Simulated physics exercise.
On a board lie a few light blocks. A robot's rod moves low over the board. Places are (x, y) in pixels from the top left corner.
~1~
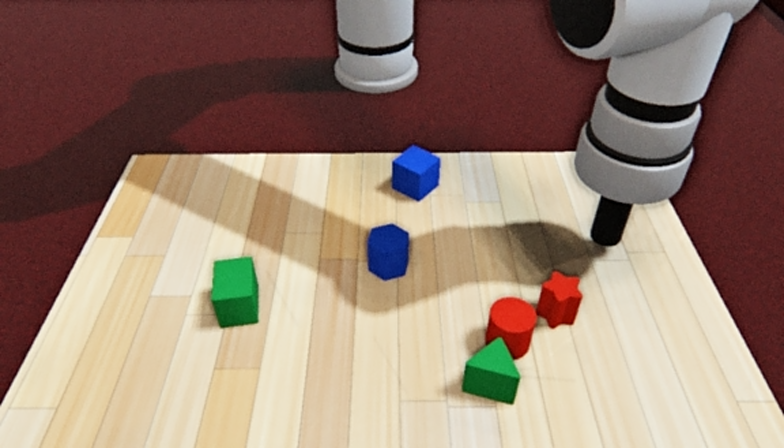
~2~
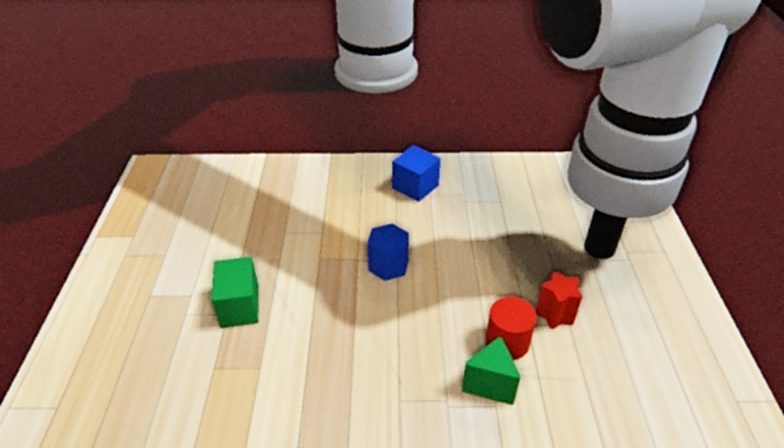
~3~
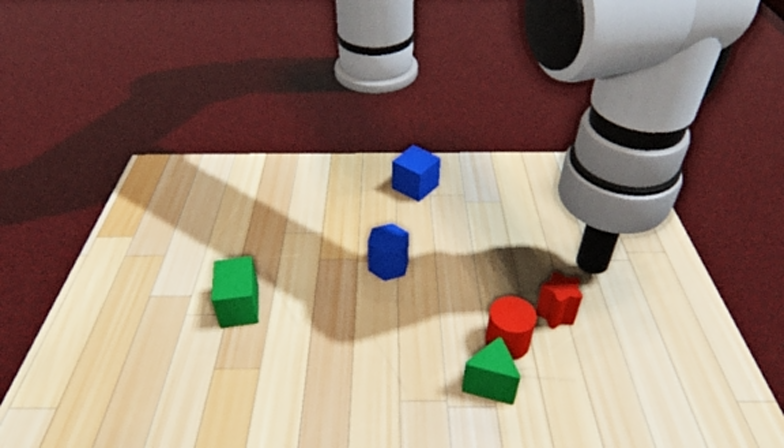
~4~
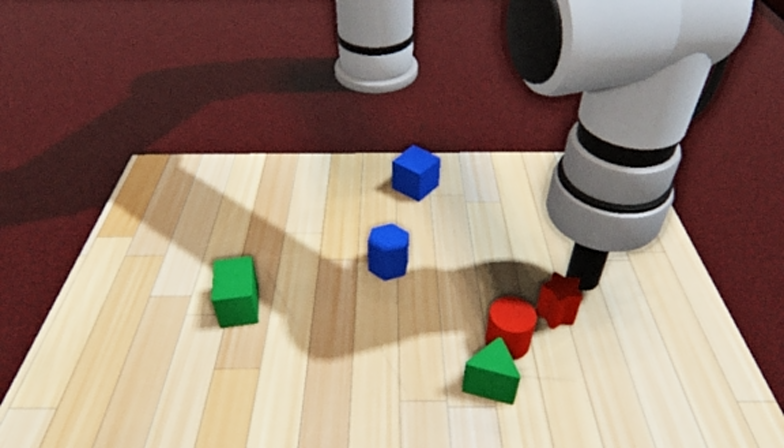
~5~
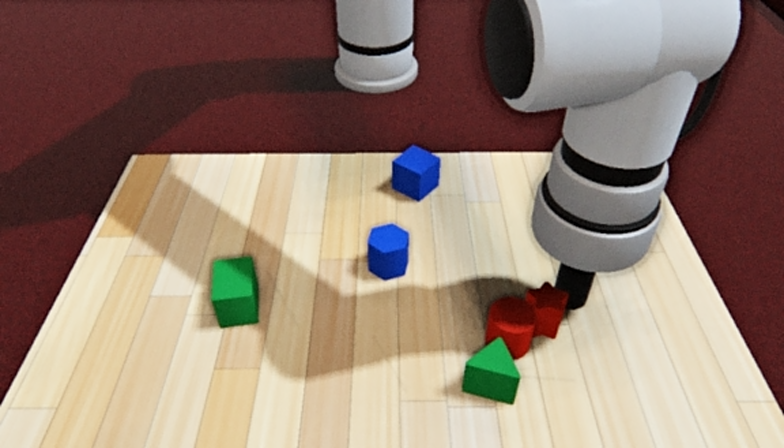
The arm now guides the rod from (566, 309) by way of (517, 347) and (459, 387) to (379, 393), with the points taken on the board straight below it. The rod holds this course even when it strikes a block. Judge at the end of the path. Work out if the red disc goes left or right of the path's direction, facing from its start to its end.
Facing from start to end, it will go to the right.
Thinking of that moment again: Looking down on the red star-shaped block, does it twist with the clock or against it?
Anticlockwise.
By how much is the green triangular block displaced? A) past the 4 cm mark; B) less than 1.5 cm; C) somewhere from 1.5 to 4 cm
It's A.
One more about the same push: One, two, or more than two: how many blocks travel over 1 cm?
Moved: 3 or more.
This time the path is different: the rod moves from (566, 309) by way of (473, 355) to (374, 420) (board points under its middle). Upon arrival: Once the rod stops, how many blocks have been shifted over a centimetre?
Moved: 3 or more.
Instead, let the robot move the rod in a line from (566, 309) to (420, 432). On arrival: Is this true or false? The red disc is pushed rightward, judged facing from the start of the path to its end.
The claim holds.
What follows on the original path. One third of the way, rod (519, 336); green triangular block (488, 370), turned 40° anticlockwise; red disc (454, 333); red star-shaped block (496, 337), turned 20° clockwise.
Two thirds of the way, rod (459, 376); green triangular block (464, 406), turned 100° anticlockwise; red disc (401, 346); red star-shaped block (432, 378), turned 10° clockwise.
At the end, rod (378, 381); green triangular block (464, 406), turned 100° anticlockwise; red disc (362, 331); red star-shaped block (371, 397), turned 35° anticlockwise.
